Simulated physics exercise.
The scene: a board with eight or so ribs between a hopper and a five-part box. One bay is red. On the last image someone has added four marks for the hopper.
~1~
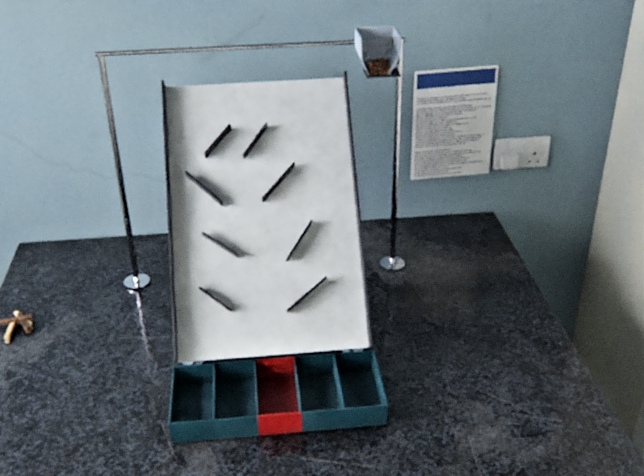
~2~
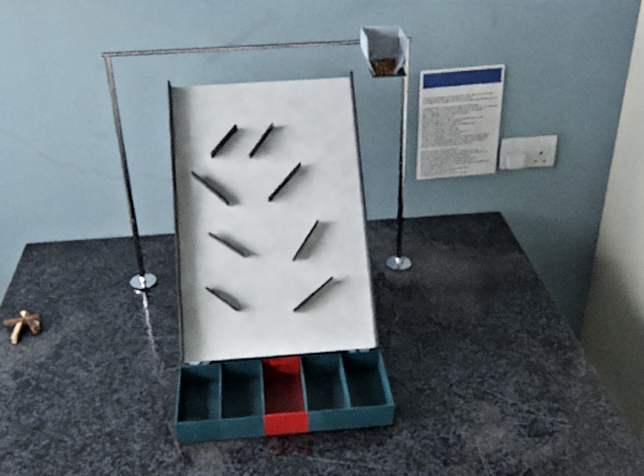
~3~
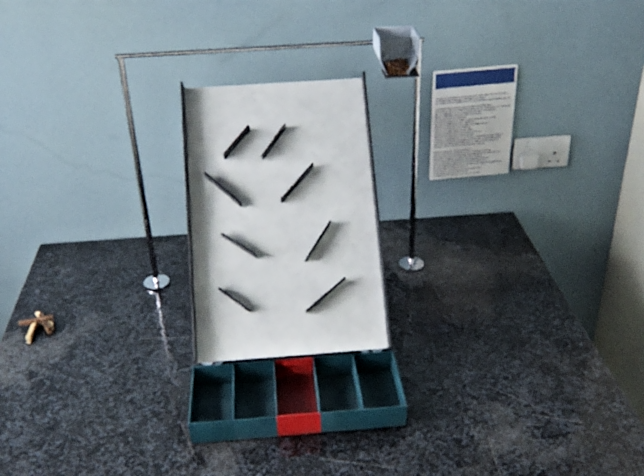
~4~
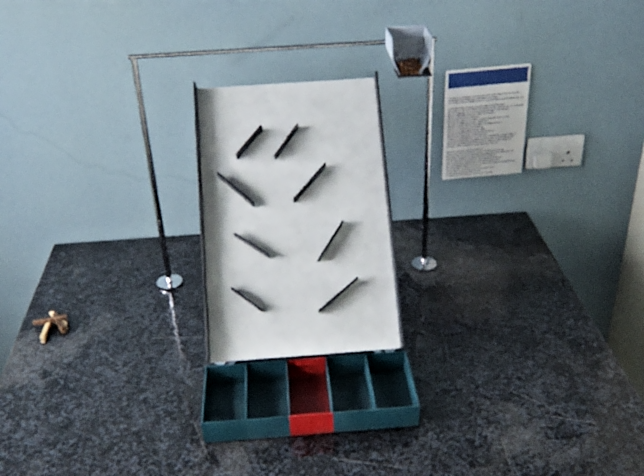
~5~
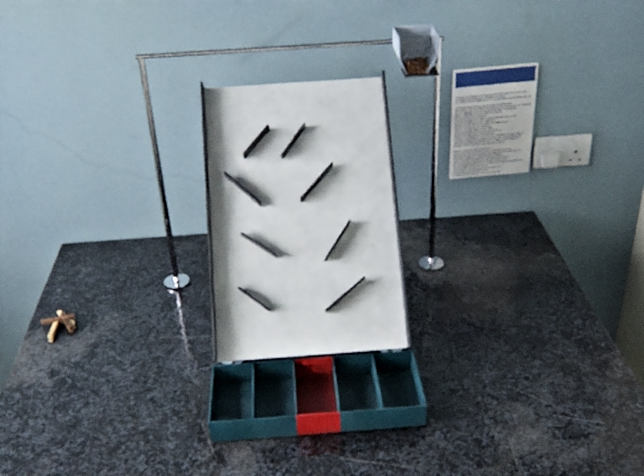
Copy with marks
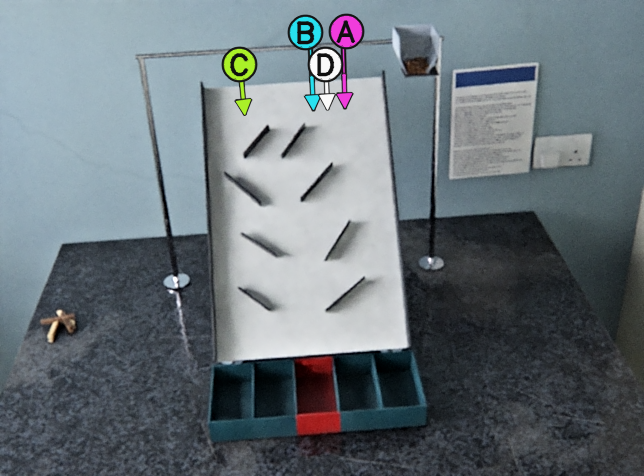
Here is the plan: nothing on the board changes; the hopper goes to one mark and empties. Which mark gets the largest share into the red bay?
Mark B does it best.
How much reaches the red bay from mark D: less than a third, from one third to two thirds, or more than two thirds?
From one third to two thirds.
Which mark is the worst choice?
The answer is A.
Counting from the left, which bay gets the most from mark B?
The third from the left.
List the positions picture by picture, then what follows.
The first frame shows hopper near (377, 64), cereal balls, door shut.
The second frame shows ribs (211, 154) to (236, 124), (250, 155) to (273, 123), (192, 171) to (228, 203).
The third frame shows ribs (281, 199) to (313, 163), (221, 233) to (256, 255), (306, 259) to (331, 220).
The fourth frame shows ribs (231, 287) to (262, 310), (319, 311) to (358, 277).
The fifth frame shows red bay near (318, 422), number 3 of 5 from the left.
On the marked copy, mark A meets the board at (344, 102); mark B meets the board at (313, 104); mark C meets the board at (244, 109); mark D meets the board at (327, 104).
If A is chosen, a small share in the red bay, close to two thirds in other bays, close to a quarter outside the box.
If B is chosen, close to two thirds in the red bay, close to a quarter in other bays, a small share outside the box.
If C is chosen, close to a third in the red bay, close to half in other bays, a small share outside the box.
If D is chosen, close to half in the red bay, close to half in other bays, only a few outside the box.
